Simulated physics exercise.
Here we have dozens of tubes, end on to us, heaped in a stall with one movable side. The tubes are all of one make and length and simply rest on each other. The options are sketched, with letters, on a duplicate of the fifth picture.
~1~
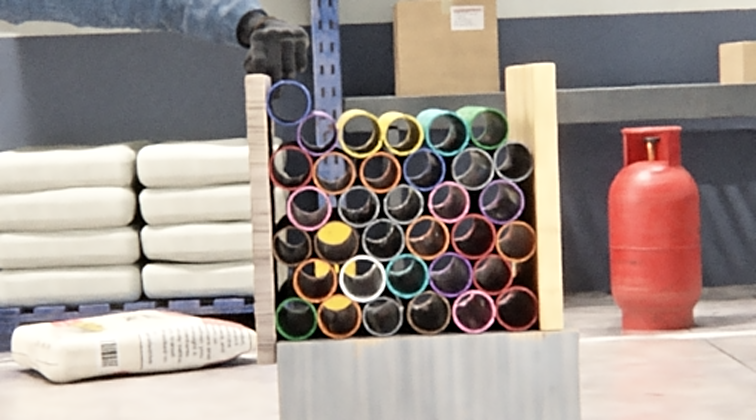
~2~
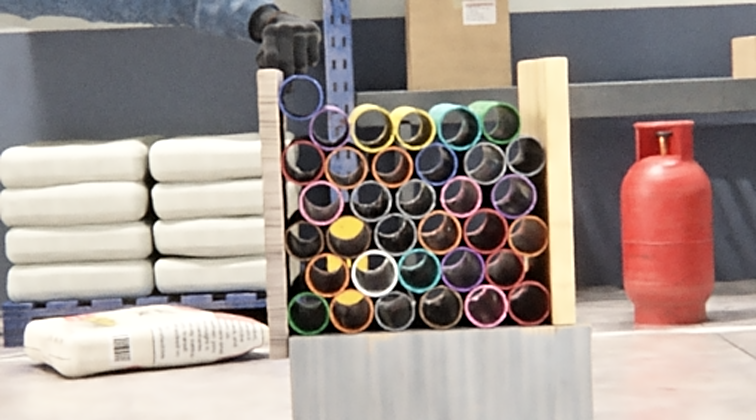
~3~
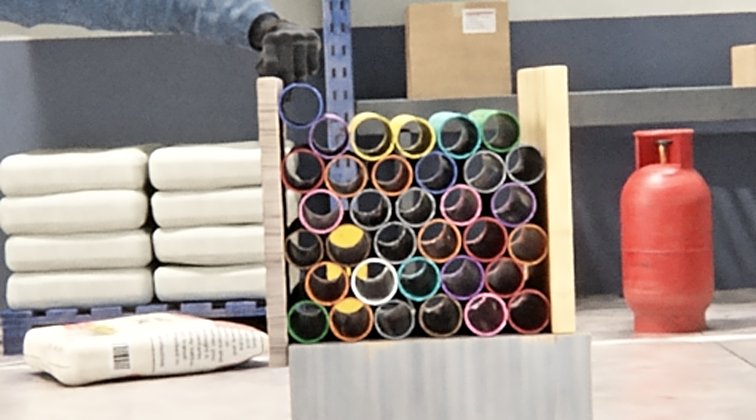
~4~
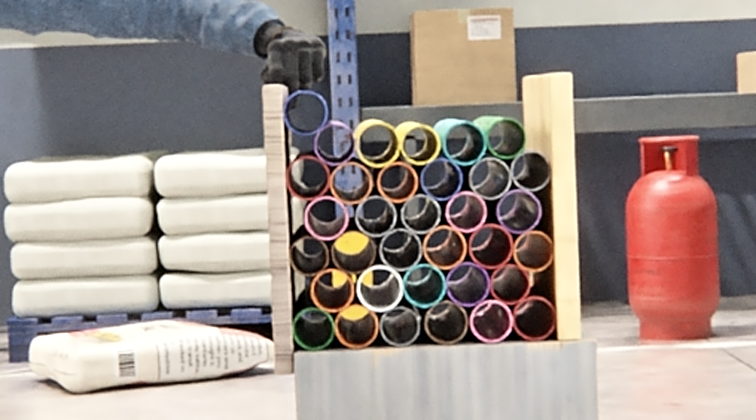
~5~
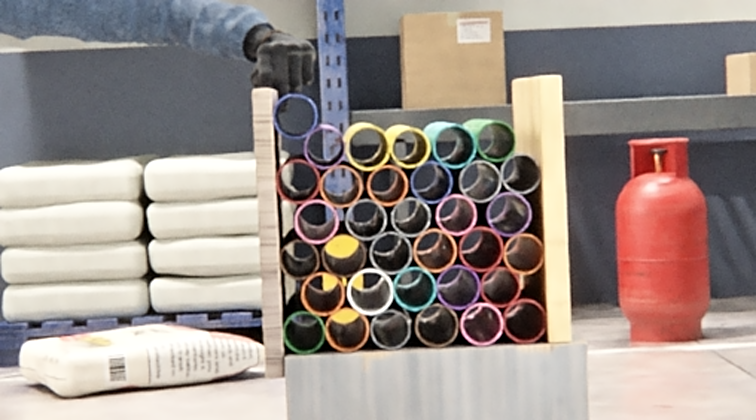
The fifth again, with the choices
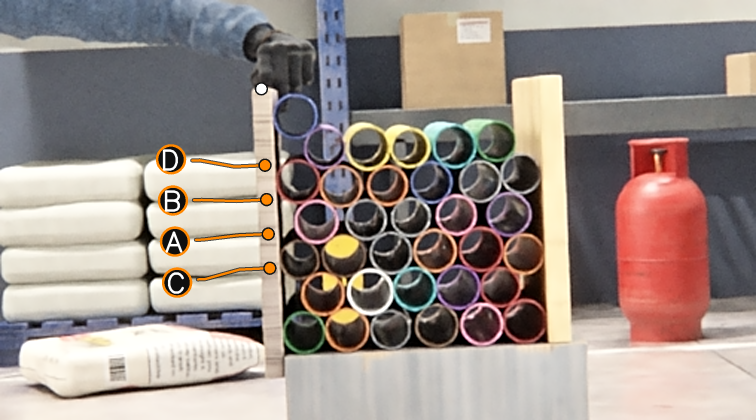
A gloved hand on a blue-sleeved arm rests at the top left of a stall of stacked tubes, seen from the front at low level in a storeroom. Open tube ends rimmed in red, green, yellow, blue and orange fill the space between two upright boards, with white sacks at left and a red gas cylinder at right. The view shakes slightly sideways and up and down, while the hand and tubes show little or no movement.
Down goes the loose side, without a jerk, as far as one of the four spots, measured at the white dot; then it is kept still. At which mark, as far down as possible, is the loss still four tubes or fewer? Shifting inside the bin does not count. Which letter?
No lower than C.
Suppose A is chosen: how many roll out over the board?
With A, three.
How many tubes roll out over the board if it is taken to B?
At B the number is one.
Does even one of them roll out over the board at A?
At A: Yes.
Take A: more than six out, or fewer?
Fewer than six.
On the marked copy, A at (268, 234); B at (267, 200); C at (270, 268); D at (265, 165); the white dot at (261, 89).
With C. Early on, top of the board (275, 166).
Further on, top of the board (279, 253).
At the end, top of the board (280, 267), three out over the board.
As for the rest, A three out over the board; B one out over the board; D none out over the board.
